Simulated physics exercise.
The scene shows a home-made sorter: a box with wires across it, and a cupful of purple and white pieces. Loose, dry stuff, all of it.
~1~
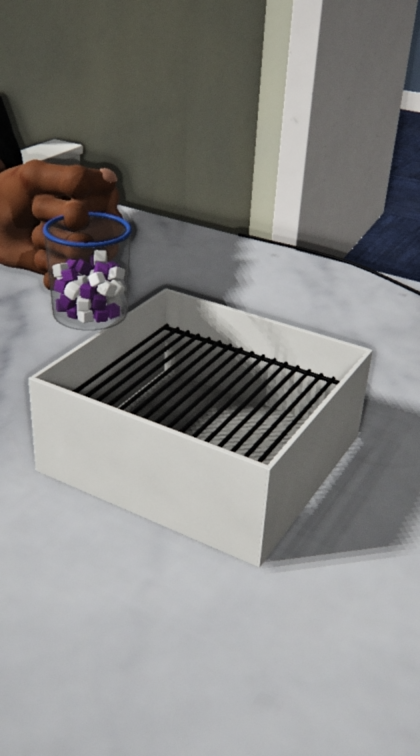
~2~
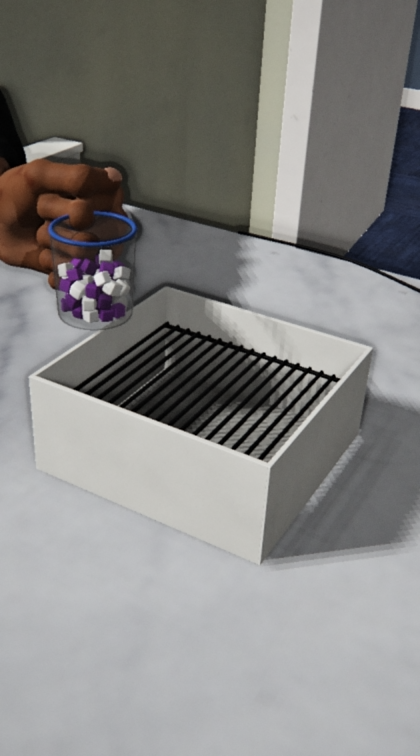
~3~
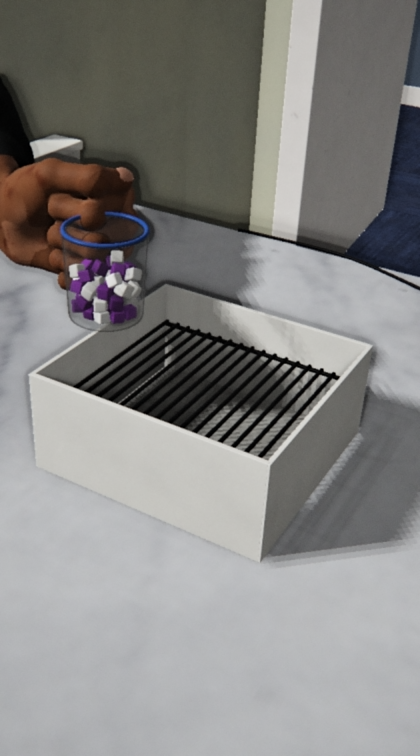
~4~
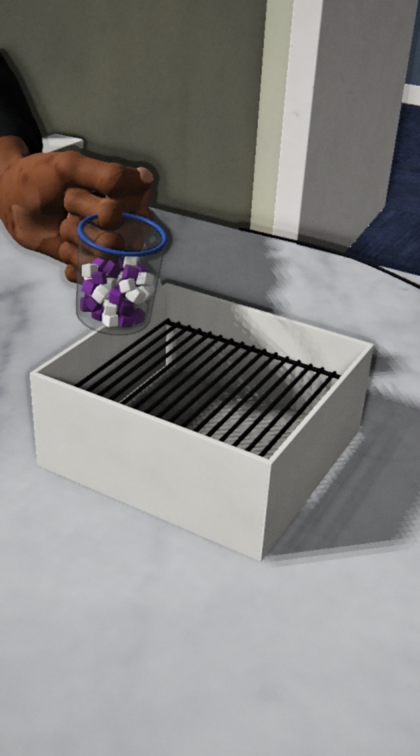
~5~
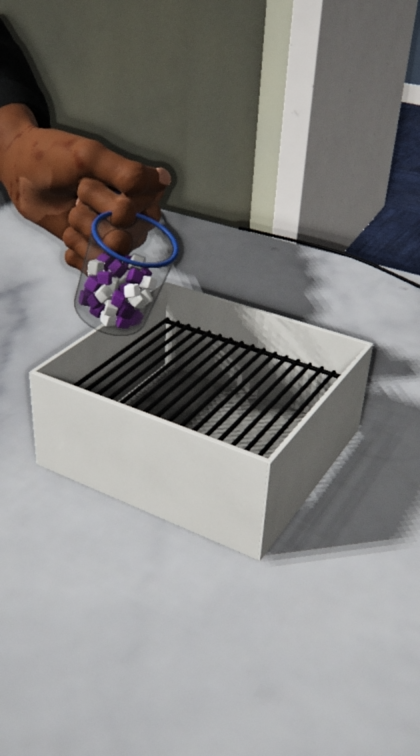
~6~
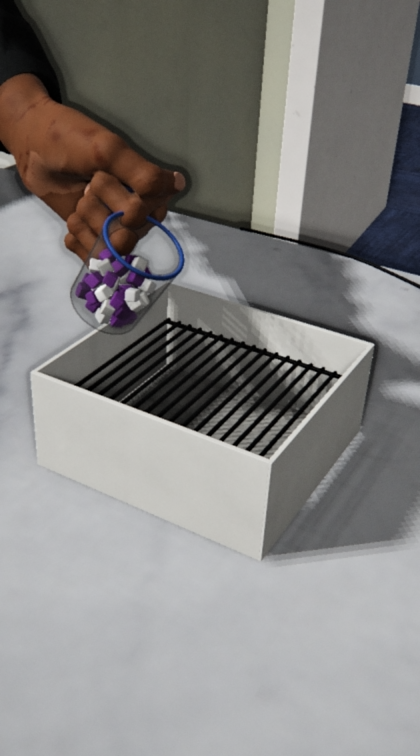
The clip opens on a hand holding a clear, blue-rimmed cup of purple and white pieces beside a white box with dark wires across it. The hand lifts the cup slightly and moves it right, toward the box's near-left side, then tilts it steadily rightward, the pieces still inside.
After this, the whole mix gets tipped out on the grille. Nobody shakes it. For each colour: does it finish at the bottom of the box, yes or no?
Purple ones: No; white ones: No.
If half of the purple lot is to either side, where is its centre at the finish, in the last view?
Looks like somewhere close to (160, 379).
Then, 0.27 s later than the last frame, purple ones, every one in the cup; white ones, every one in the cup.
Then, 0.61 s later than the last frame, purple ones, every one in the cup; white ones, every one in the cup.
Then, 0.97 s later than the last frame, purple ones, the larger part in the cup, roughly a quarter on or over the wires; white ones, the larger part in the cup, roughly a quarter on or over the wires.
When it is over, purple ones, every one on the wires, not one under the rack; white ones, every one on the wires, not one under the rack.
